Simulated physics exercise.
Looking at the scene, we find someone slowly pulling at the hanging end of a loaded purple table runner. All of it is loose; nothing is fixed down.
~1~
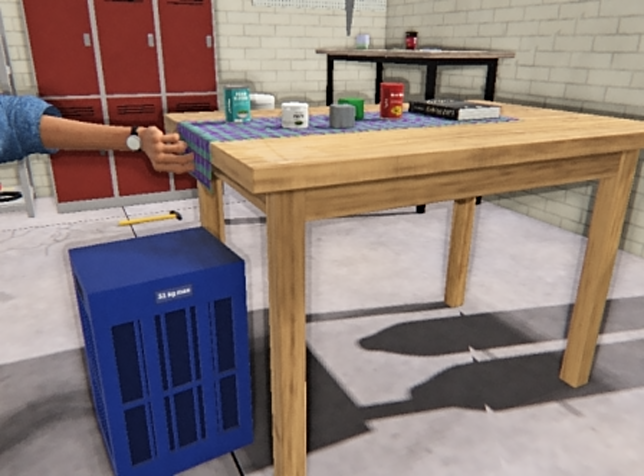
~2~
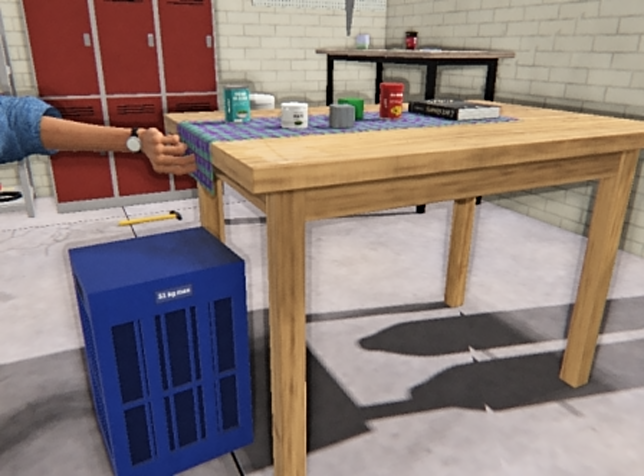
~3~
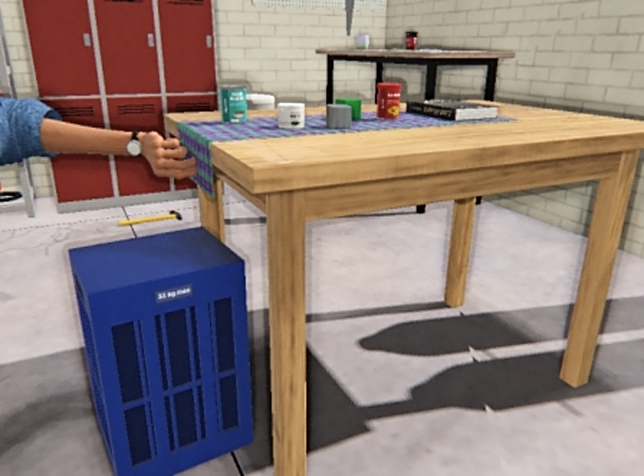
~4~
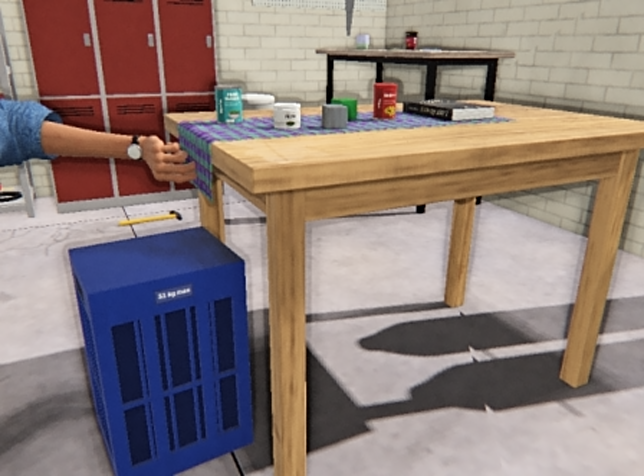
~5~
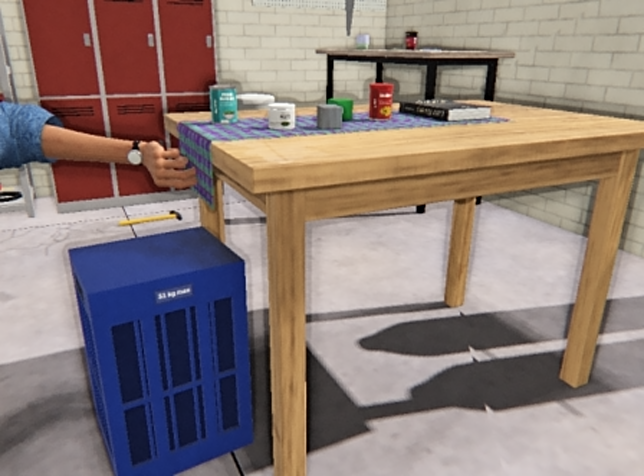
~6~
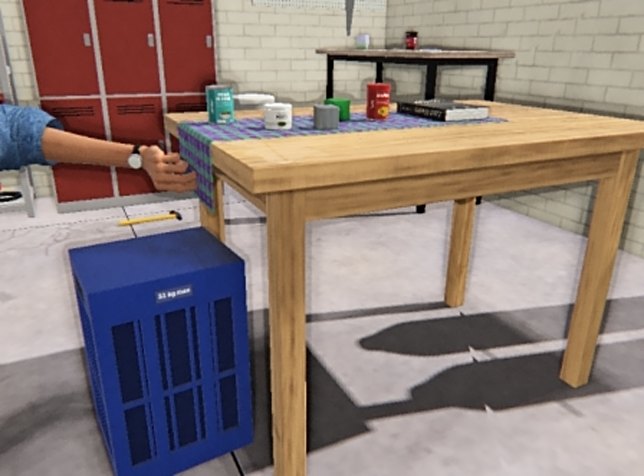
A hand slowly pulling the hanging end of a purple table runner, the cans, pot and cubes on it shifting slightly left.
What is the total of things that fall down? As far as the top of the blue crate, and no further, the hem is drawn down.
The total comes to one.
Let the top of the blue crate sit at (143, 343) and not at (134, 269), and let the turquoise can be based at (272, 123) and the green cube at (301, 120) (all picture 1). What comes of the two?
As for the turquoise can, it leaves the top; as for the green cube, it leaves the top.
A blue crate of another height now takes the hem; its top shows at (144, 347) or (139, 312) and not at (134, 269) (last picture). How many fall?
Counts: 3 / 2.
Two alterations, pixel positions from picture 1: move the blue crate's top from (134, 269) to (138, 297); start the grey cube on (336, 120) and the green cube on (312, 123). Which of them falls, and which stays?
Grey cube stays, green cube stays.
A little later, hem near (197, 218); all still up.
Next, hem on the crate; turquoise can gone.
When it is over, hem on the crate; turquoise can gone. The workbench loses one.
